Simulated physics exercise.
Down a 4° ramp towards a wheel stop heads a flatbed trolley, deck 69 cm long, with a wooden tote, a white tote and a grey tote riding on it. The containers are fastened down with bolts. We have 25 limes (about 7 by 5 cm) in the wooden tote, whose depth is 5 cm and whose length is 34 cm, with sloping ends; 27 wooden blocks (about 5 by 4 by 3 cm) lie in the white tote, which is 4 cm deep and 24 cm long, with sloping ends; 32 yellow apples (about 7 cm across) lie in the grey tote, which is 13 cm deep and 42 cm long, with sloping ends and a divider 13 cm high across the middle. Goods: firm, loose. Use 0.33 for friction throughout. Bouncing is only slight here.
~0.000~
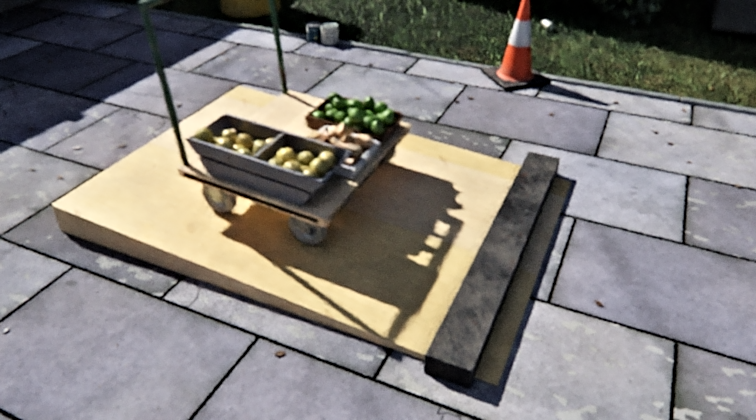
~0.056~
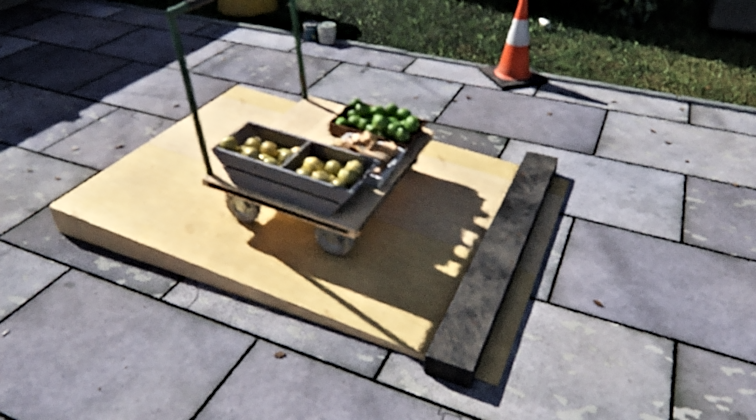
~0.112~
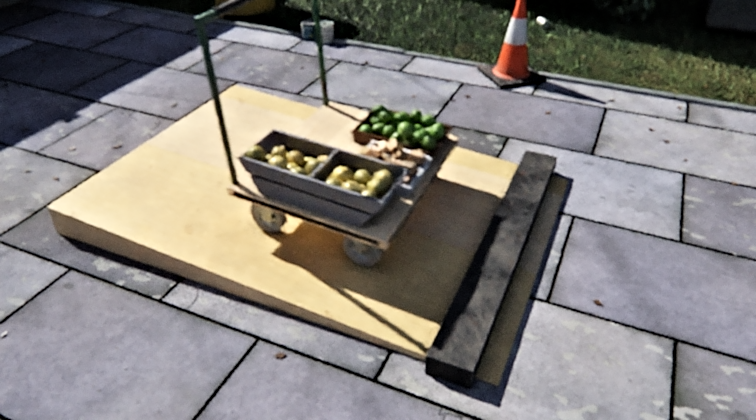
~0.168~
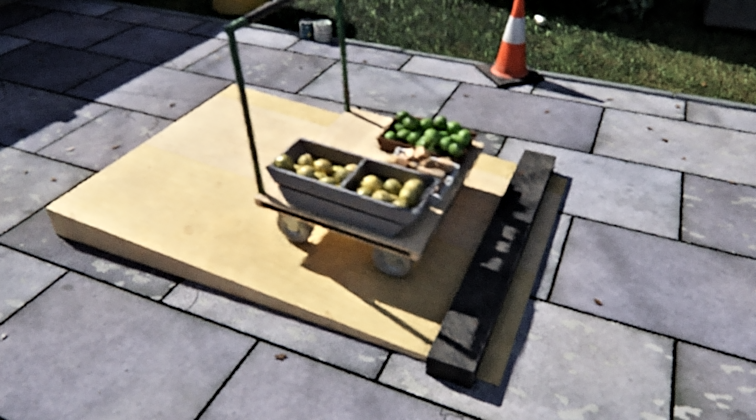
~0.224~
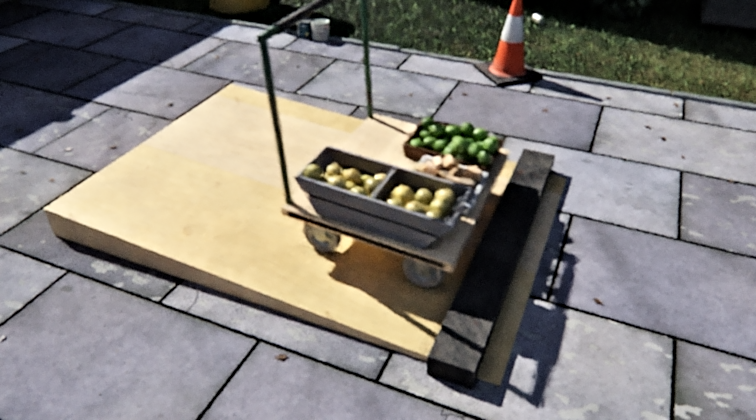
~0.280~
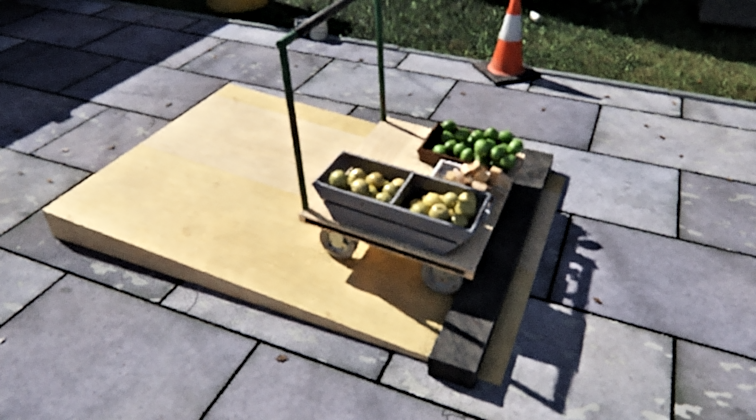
Sunlit stone patio, a flatbed trolley carrying green limes and yellow apples rolling rightward down a low ramp to a dark beam.
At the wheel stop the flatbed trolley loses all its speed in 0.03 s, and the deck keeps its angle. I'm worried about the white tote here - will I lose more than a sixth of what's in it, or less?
Watching this, I'd say the loss runs past a sixth.
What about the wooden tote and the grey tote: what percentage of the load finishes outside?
I'd estimate wooden tote near 40 and grey tote near 5 per cent.
After 0.34 s, the wooden tote is down by 4 of 25, the white tote is down by 3 of 27 and the grey tote has all 32.
After 0.46 s, the wooden tote is down by 8 of 25, the white tote is down by 10 of 27 and the grey tote is down by 1 of 32.
After 0.69 s, the wooden tote is down by 10 of 25, the white tote is down by 12 of 27 and the grey tote is down by 2 of 32.
When it is over (at 1.20 s), the wooden tote is down by 10 of 25, the white tote is down by 12 of 27 and the grey tote is down by 2 of 32. Asked share, 12 of 27, 44 per cent.
